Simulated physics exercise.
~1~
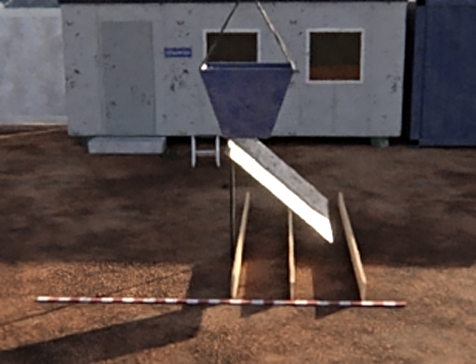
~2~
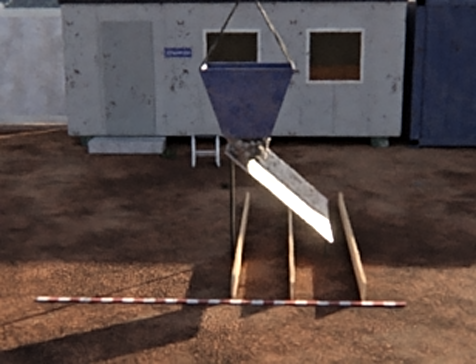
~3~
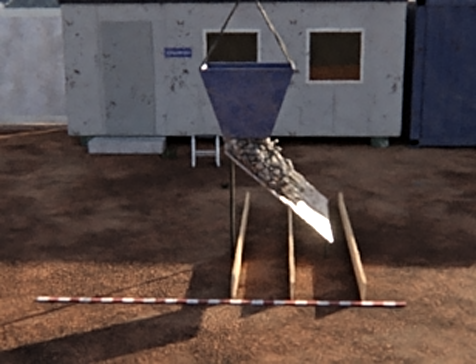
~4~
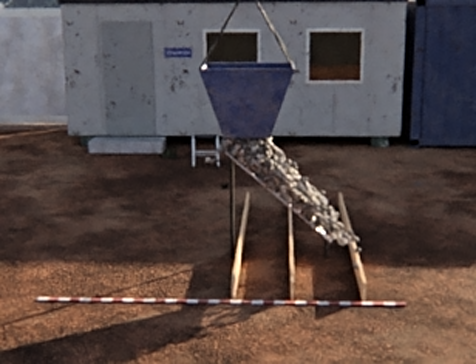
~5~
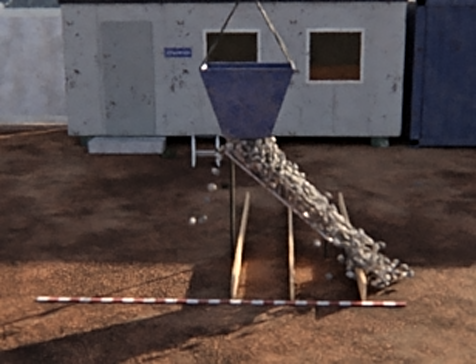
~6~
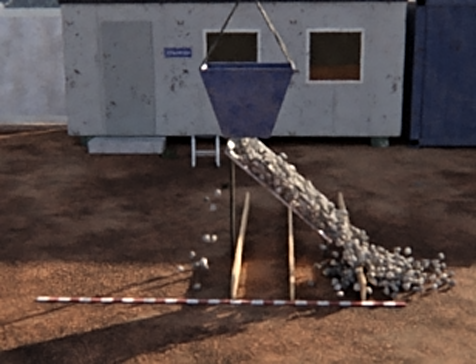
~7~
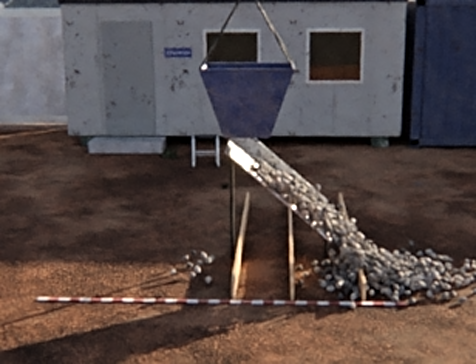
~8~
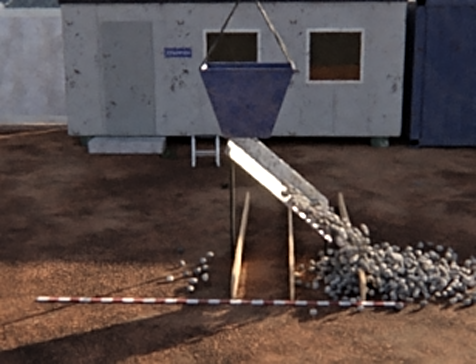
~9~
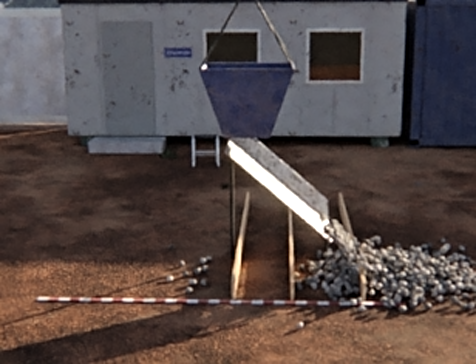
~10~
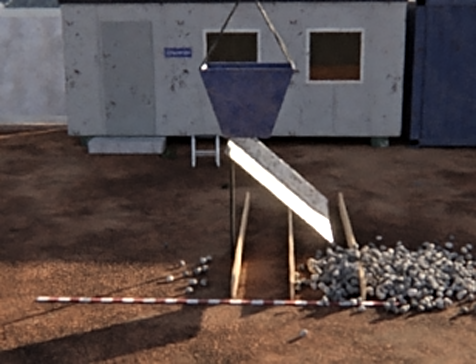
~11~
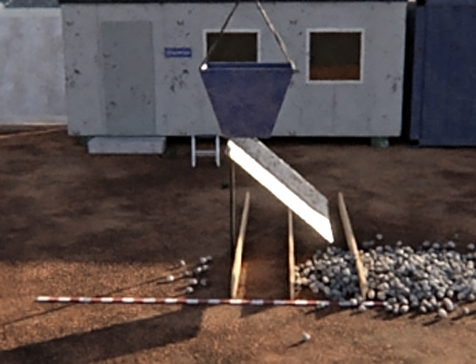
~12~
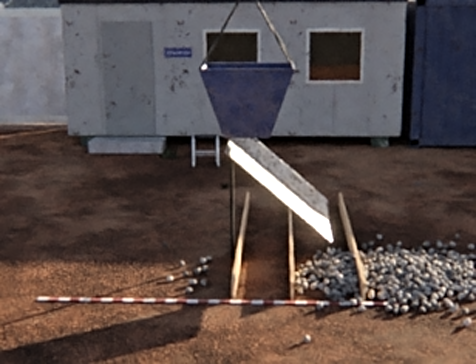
A blue hopper drops gray stones down a steel slope into a pile at right.
